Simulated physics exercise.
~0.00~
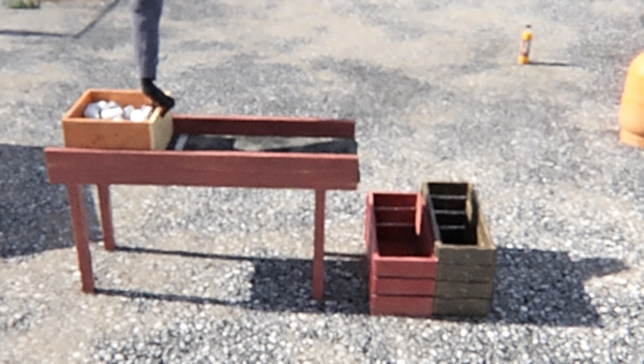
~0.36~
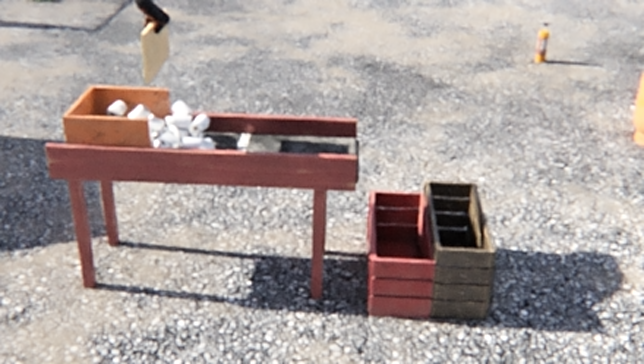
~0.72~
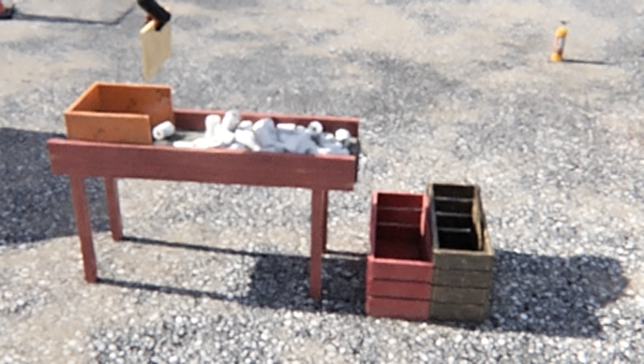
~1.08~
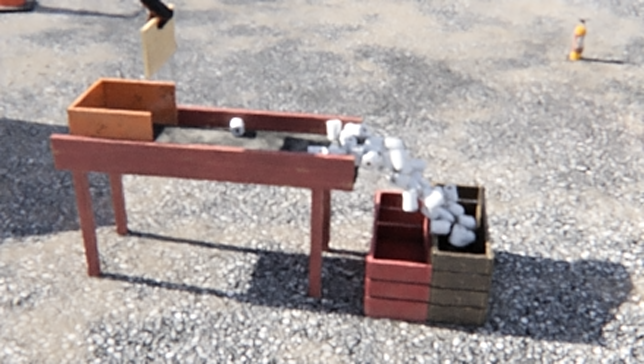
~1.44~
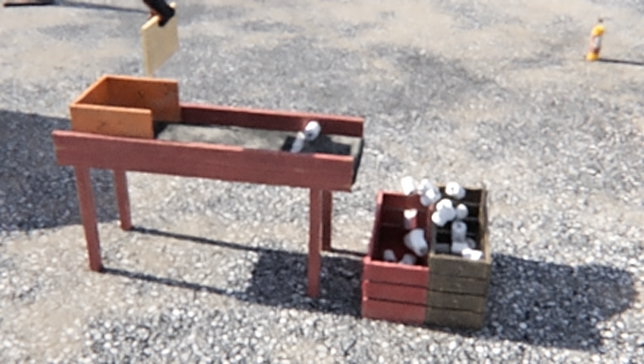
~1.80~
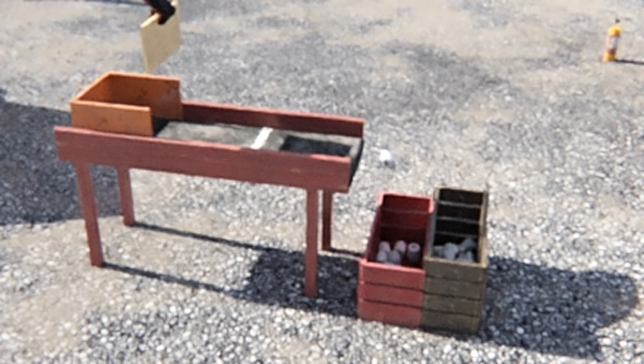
A long reddish-brown table with a dark belt along its top stands on sunlit grey gravel, seen from slightly above as the view drifts gently sideways. An orange pen full of white rolls sits at its left end, while a red tub and a black tote wait side by side on the ground to the right. A dark arm lifts the pen's pale gate, and the rolls spill out and ride rightward in a heap. They pour off the end, landing first in the black tote, then in the red tub too. Finally the belt is empty, most rolls lie in the black tote, fewer in the red tub.
